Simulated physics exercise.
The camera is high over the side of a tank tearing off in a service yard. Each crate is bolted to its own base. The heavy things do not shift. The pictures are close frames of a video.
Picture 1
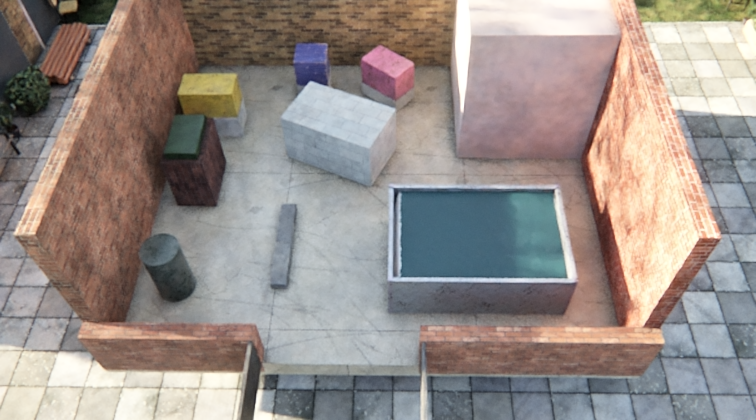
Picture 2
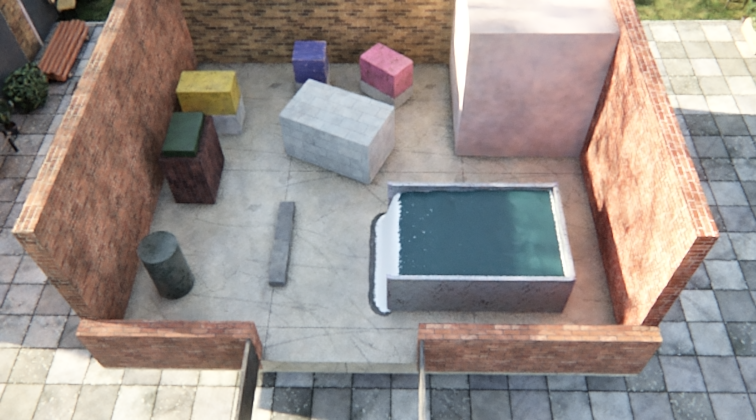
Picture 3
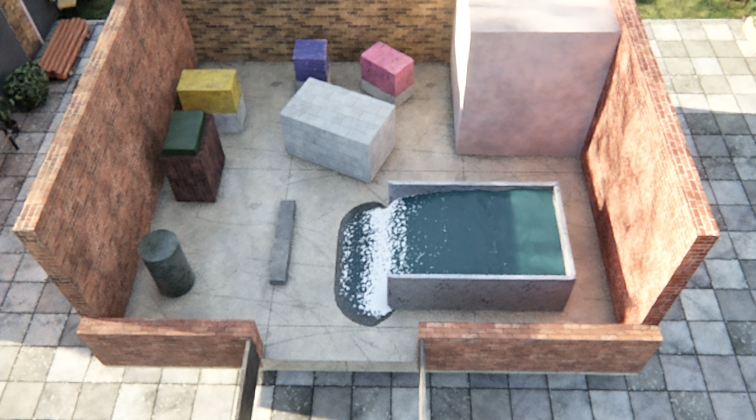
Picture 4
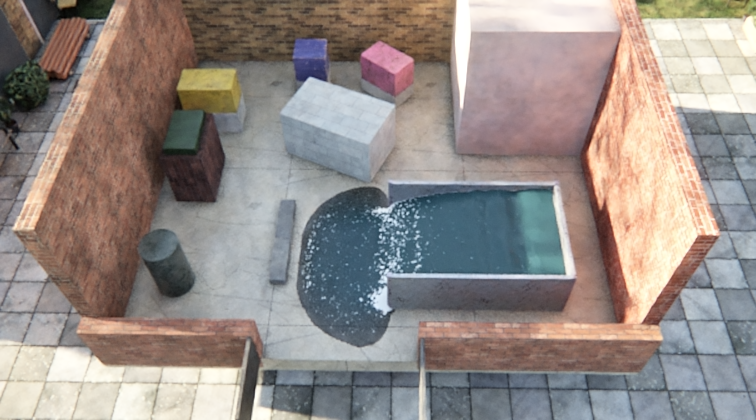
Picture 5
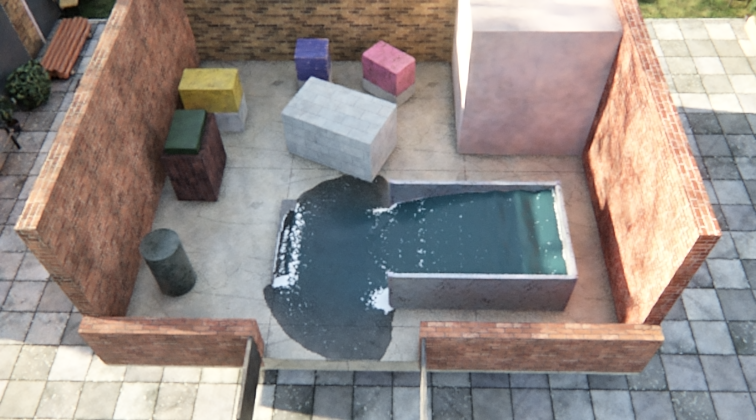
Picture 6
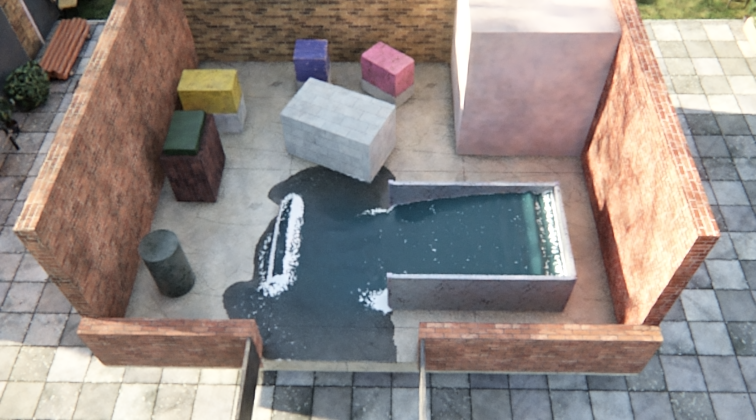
Water sits still in a rectangular tank inside a brick-walled yard, then pours out through its open left end in a white, foamy rush. It fans across the concrete floor in a dark, rounded sheet, runs over the low grey slab, and spreads past it toward the dark green cylinder, while the level inside the tank drops.
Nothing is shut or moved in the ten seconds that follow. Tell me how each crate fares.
In the end: The yellow crate escapes dry; the pink crate escapes dry; the blue crate escapes dry.
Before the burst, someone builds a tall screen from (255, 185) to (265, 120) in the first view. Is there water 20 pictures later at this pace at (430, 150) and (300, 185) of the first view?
In that order: Dry, under water.
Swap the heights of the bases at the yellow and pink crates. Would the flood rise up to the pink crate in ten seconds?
Then: Pink is spared.
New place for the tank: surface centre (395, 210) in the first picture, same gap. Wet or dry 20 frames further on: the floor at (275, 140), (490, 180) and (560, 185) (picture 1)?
In that order: Wet, free of water, not flooded.
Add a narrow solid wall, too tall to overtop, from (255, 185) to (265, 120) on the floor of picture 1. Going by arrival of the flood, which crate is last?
Last comes the one in pink.
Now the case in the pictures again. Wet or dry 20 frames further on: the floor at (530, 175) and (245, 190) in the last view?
One after the other: Not flooded, flooded.
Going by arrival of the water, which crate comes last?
I say the crate marked pink.
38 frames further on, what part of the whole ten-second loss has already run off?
Some 55 per cent.
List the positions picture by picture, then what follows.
Still water in the water tank at (477, 234), in the first picture.
The front is at a hidden place, out from the gap at (391, 253), in the second picture.
The front is at (367, 208), out from the gap at (392, 252), in the third picture.
Water pours out at (392, 253) and has run to (338, 199), in the fourth picture.
The front is at (272, 298), out from the gap at (393, 253), in the fifth picture.
Water pours out at (392, 254) and has run to (230, 305), in the sixth picture.
A moment on, water covers 40 % of the floor; the yellow crate water round its plinth, the pink crate not reached, the blue crate not reached.
Next, water covers 45 % of the floor; the yellow crate water round its plinth, the pink crate not reached, the blue crate not reached.
Then, water covers 55 % of the floor; the yellow crate water round its plinth, the pink crate not reached, the blue crate water round its plinth.
Later, water covers 85 % of the floor; the yellow crate water round its plinth, the pink crate water round its plinth, the blue crate water round its plinth.
In the end, water covers 95 % of the floor; the yellow crate stayed above the water, the pink crate stayed above the water, the blue crate stayed above the water.
